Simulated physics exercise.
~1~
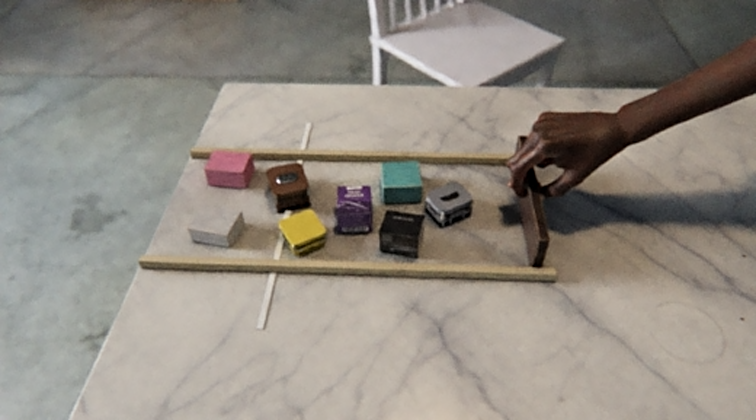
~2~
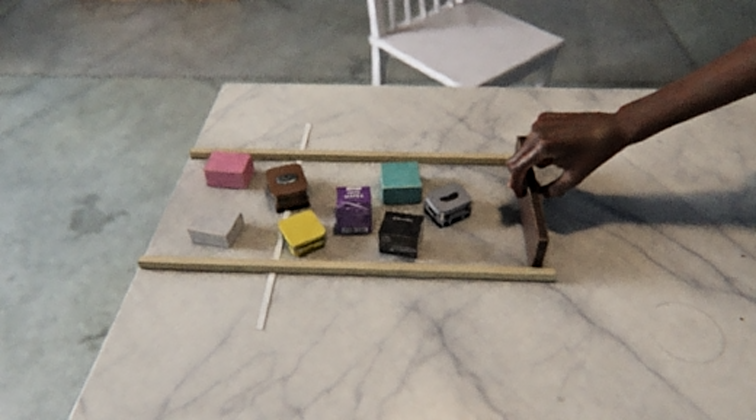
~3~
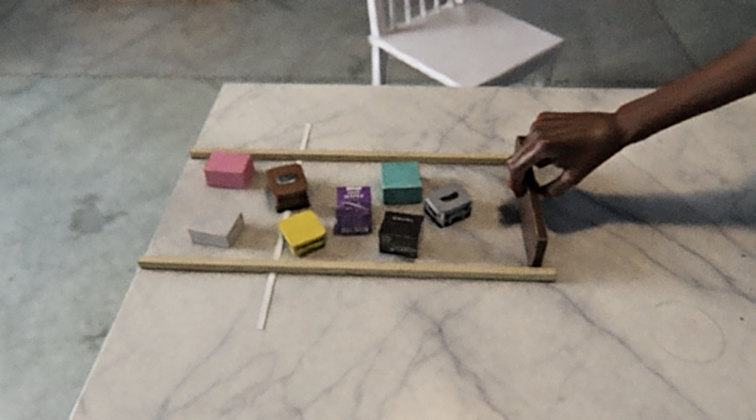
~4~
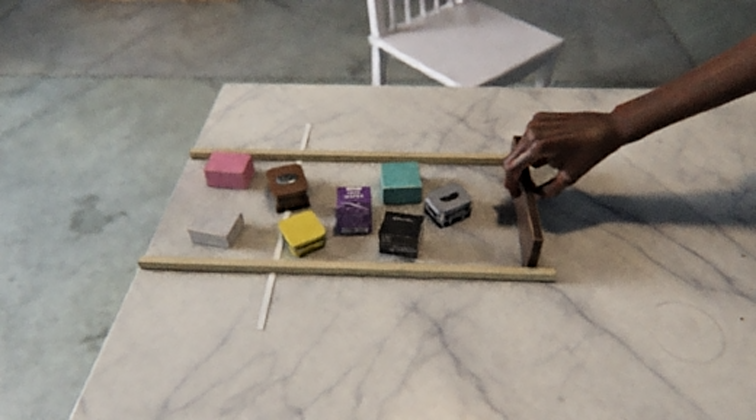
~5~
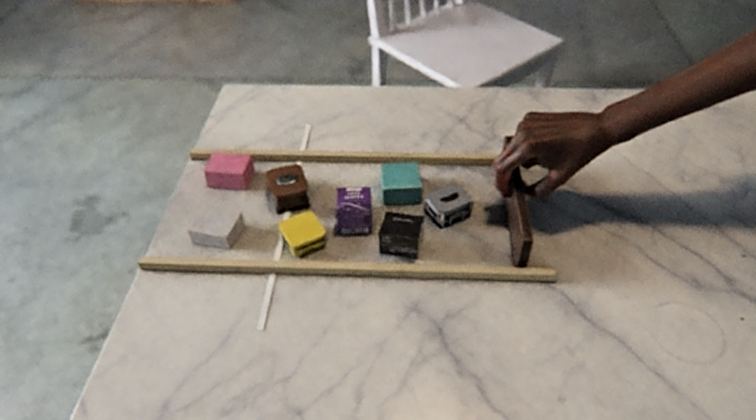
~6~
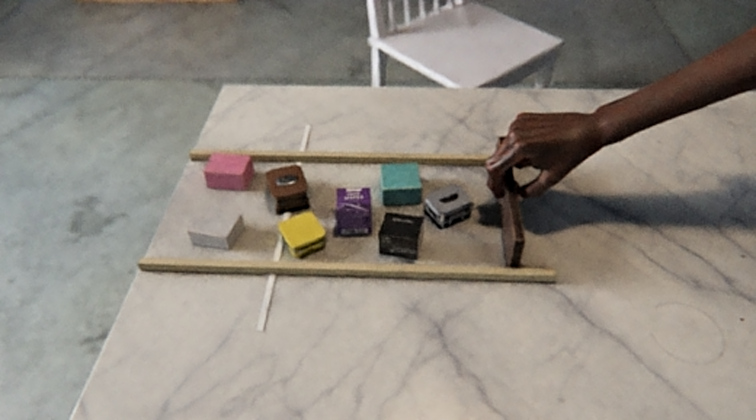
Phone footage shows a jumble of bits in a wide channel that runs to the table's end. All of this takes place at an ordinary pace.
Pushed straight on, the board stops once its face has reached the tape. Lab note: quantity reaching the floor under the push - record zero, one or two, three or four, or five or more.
Count off: Nothing.
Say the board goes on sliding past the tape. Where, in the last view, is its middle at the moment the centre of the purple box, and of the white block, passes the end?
The middle is at (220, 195) when it's the purple box, and at (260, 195) when it's the white block.
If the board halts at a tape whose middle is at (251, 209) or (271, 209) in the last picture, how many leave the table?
Counts per try: 1; 0.
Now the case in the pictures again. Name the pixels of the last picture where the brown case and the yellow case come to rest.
The brown case finishes at (226, 184); the yellow case finishes at (219, 246).
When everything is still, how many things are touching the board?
At rest, 3 are in contact.
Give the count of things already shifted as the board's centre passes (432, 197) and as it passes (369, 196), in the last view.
At the first place 1, at the second 6.
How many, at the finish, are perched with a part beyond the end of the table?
The number would be 0.
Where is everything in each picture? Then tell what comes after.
Pink block (230, 169); white block (217, 226); brown case (289, 187); board (529, 198); tape (289, 208), in the first picture.
White block (216, 226); board (528, 198), in the second picture.
Brown case (288, 188); purple box (354, 209), in the third picture.
Pink block (230, 170); black box (402, 234), in the fourth picture.
White block (217, 227); yellow case (303, 235), in the fifth picture.
Pink block (230, 171); white block (216, 228); brown case (288, 189); board (507, 199); tape (288, 210), in the sixth picture.
Early on, none off yet; pink block at rest near (230, 171); white block at rest near (216, 228); brown case at rest near (288, 189).
A while later, none off yet; pink block at rest near (230, 171); white block at rest near (216, 228); brown case travelled a little near (272, 187).
Finally, the number that fall off is zero.
